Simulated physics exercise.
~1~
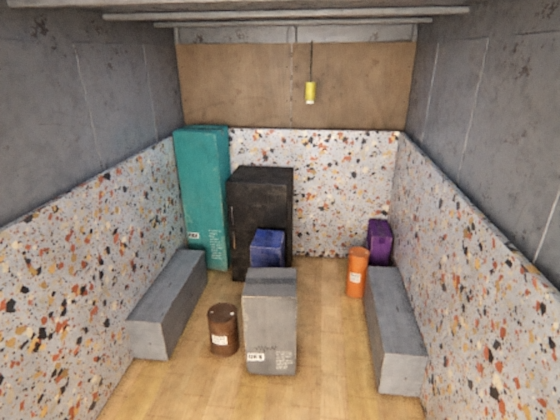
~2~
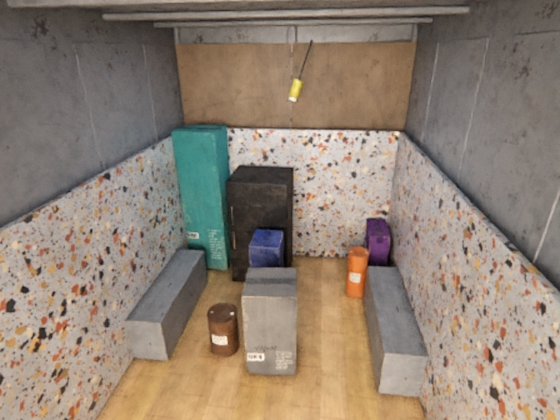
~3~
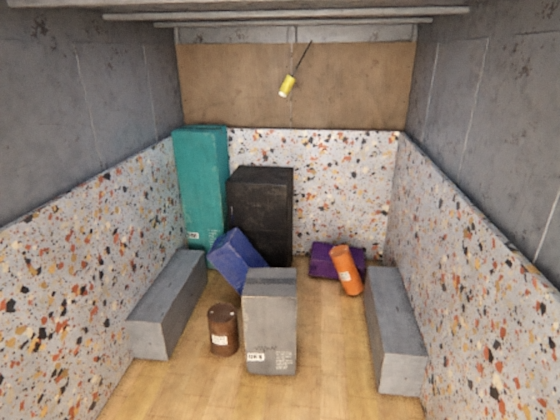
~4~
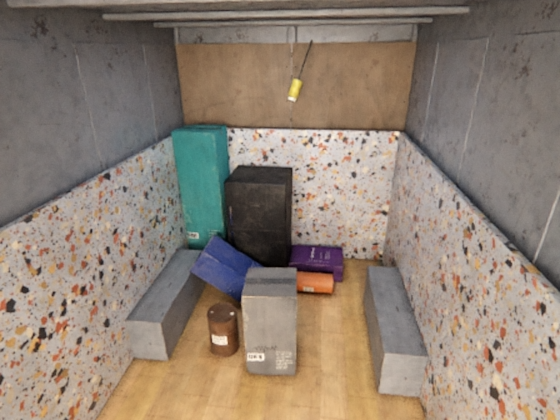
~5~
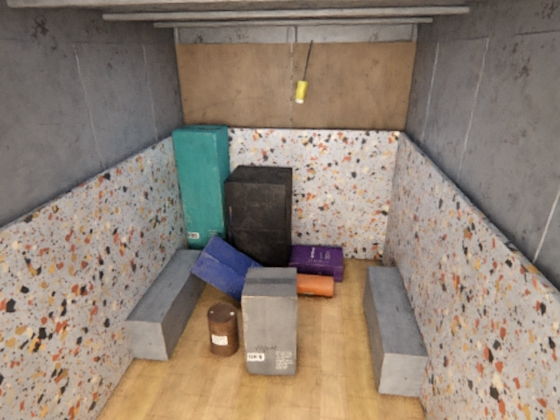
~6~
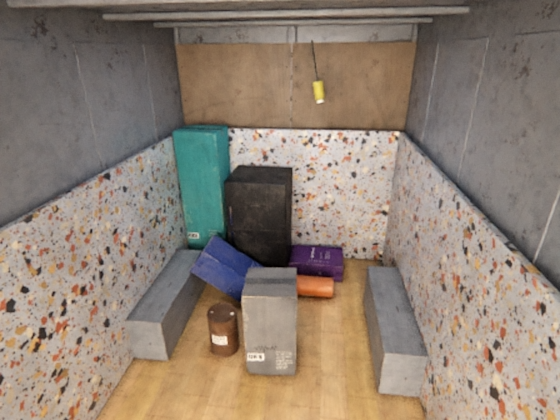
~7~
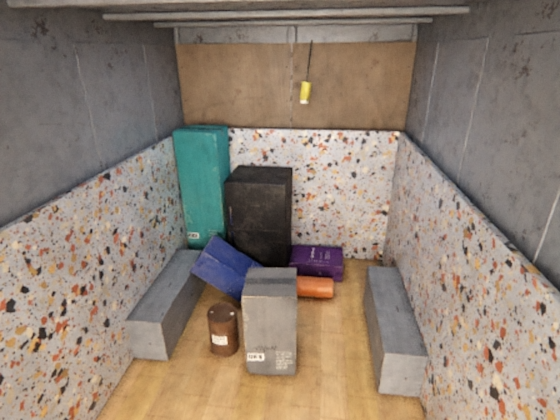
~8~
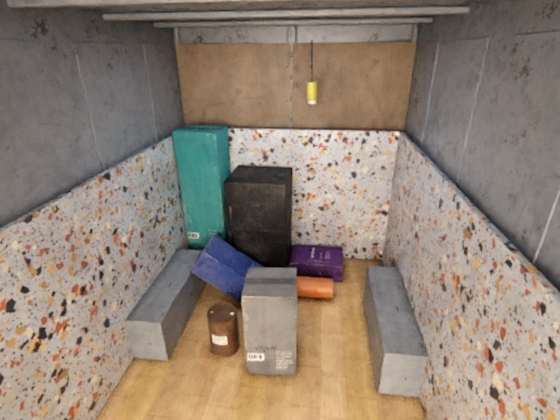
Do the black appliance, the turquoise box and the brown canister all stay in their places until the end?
Yes, all three stay where they were. The black appliance, the turquoise box and the brown canister are still standing in their places at the end.
